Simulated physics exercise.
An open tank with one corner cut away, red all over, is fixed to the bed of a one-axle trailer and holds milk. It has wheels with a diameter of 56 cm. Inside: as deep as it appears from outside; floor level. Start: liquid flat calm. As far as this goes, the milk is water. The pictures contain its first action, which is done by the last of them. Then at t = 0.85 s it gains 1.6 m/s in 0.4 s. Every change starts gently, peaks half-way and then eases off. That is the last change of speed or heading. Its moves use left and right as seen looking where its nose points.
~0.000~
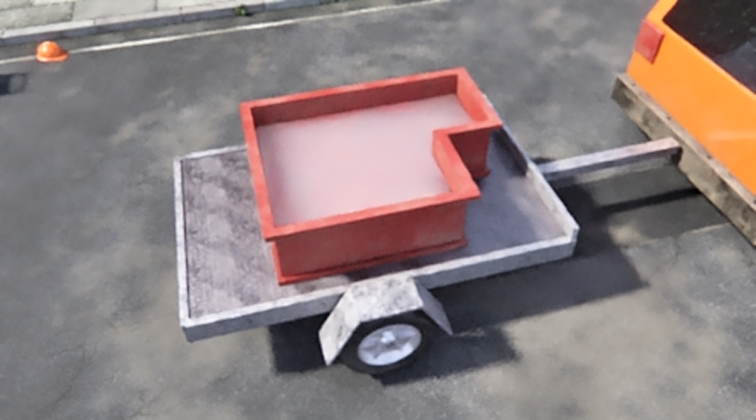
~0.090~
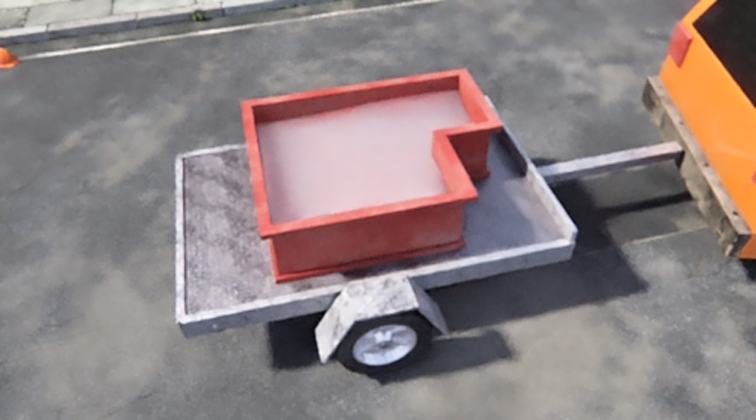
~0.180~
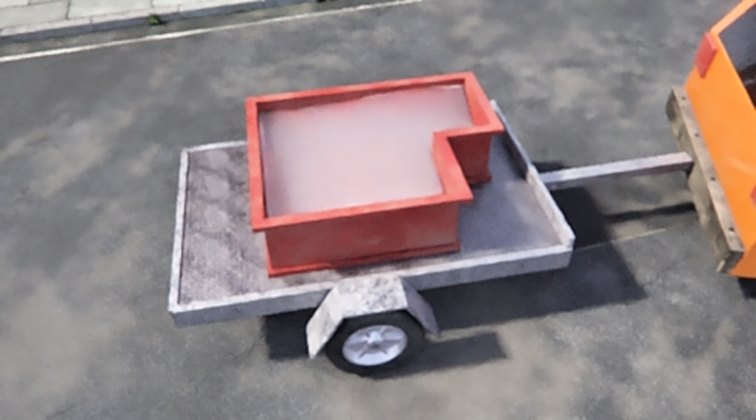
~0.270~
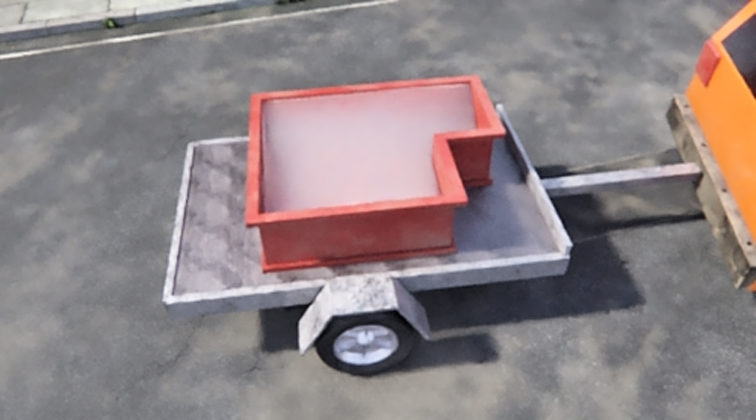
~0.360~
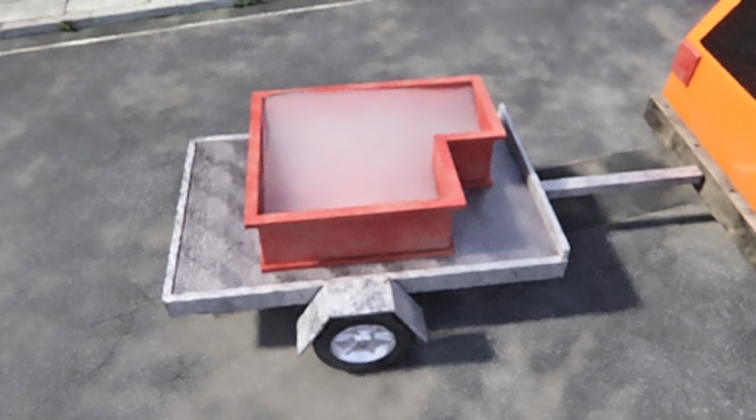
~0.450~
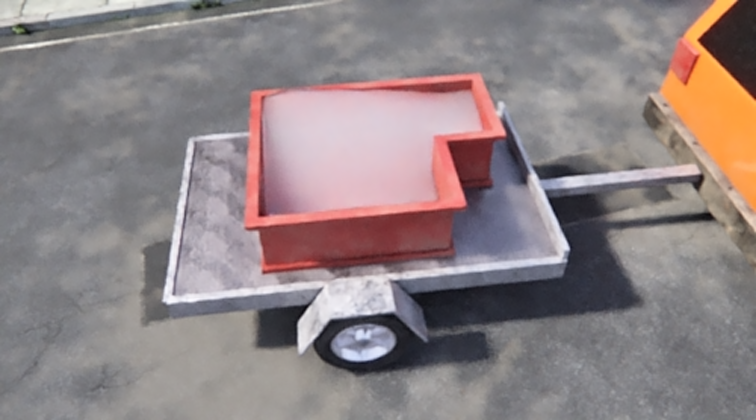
An orange vehicle pulled a trailer to the right along a road, carrying an open red tank with a cut-away corner, while the pale liquid climbed its far side, then slightly its left end.
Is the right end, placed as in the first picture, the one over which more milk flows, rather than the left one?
No.
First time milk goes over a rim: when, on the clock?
The first spill happens at roughly 1.5 s.
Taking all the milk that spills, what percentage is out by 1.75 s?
Close to 60 in a hundred.
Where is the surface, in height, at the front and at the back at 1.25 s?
Measured: Front = 14 cm, back = 50 cm.
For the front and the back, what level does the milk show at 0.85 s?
Approx. 22 cm front, approx. 22 cm back.
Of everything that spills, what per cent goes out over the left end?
About 70 per cent.
After 0.85 s the surface is 22 cm up at the front and 22 cm at the back; nothing has left.
After 1.25 s the surface is 13 cm up at the front and 51 cm at the back; nothing has left.
After 1.75 s the surface is 10 cm up at the front and 35 cm at the back; 7 per cent is out, over the left end.
After 4.24 s 11 per cent is out, over the left end, a little elsewhere; the right end has passed 1 per cent and the left end 8.
